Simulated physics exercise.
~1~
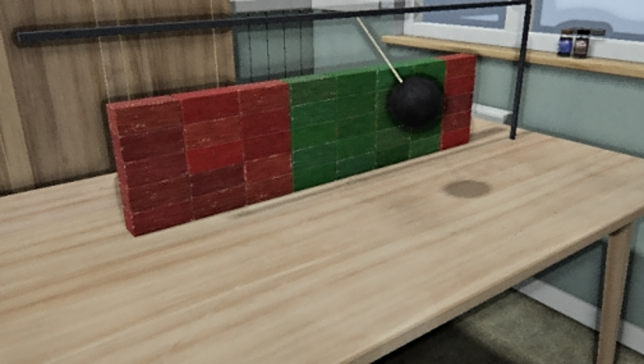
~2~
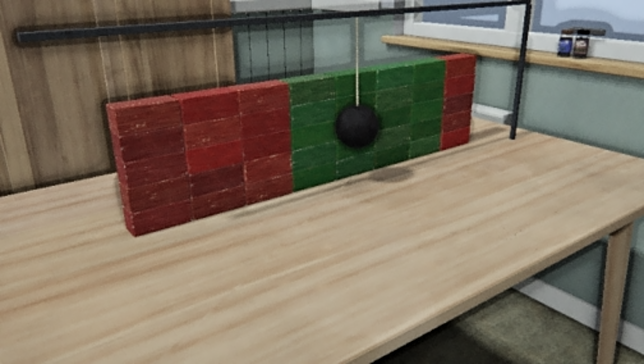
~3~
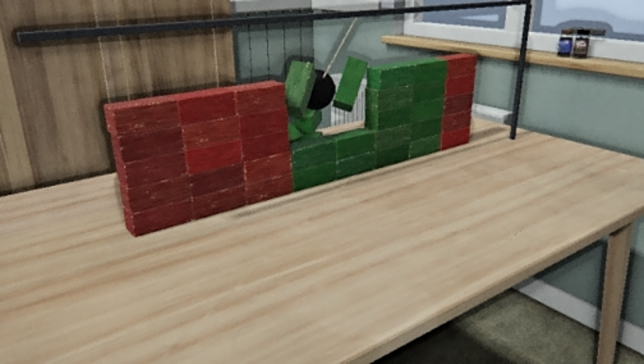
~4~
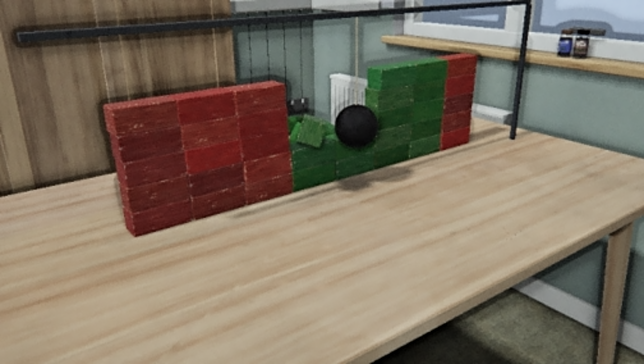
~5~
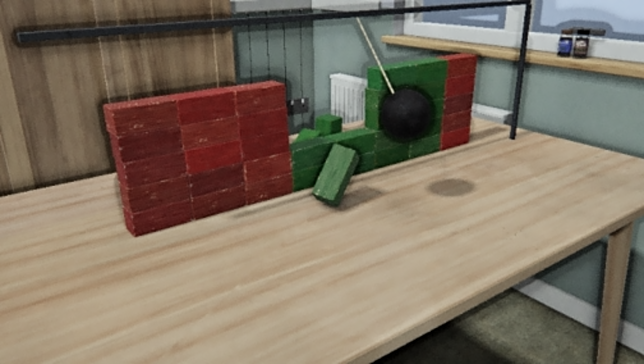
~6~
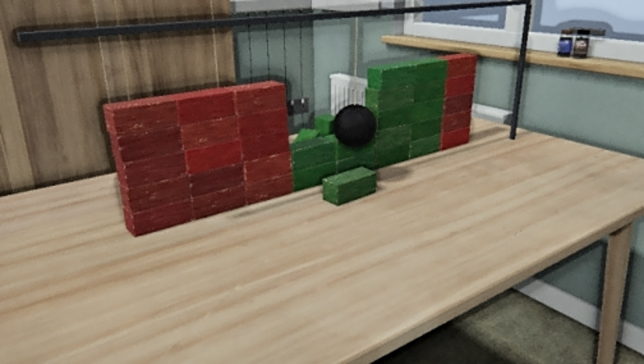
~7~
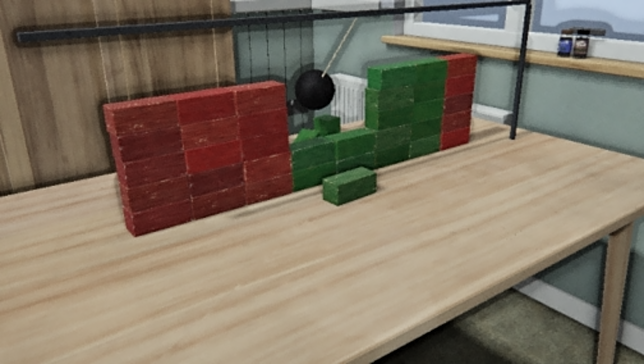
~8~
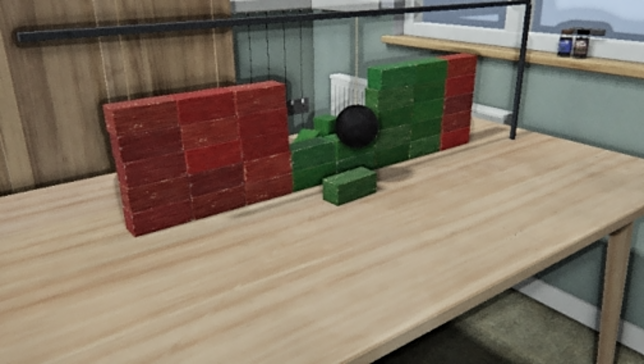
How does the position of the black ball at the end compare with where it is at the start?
At the start the ball is toward the right, in front of the green blocks near the red end of the wall. At the end it is farther left and a little lower, by the gap in the green section.
A black ball swings into a block wall, knocks several green blocks loose, and keeps swinging.
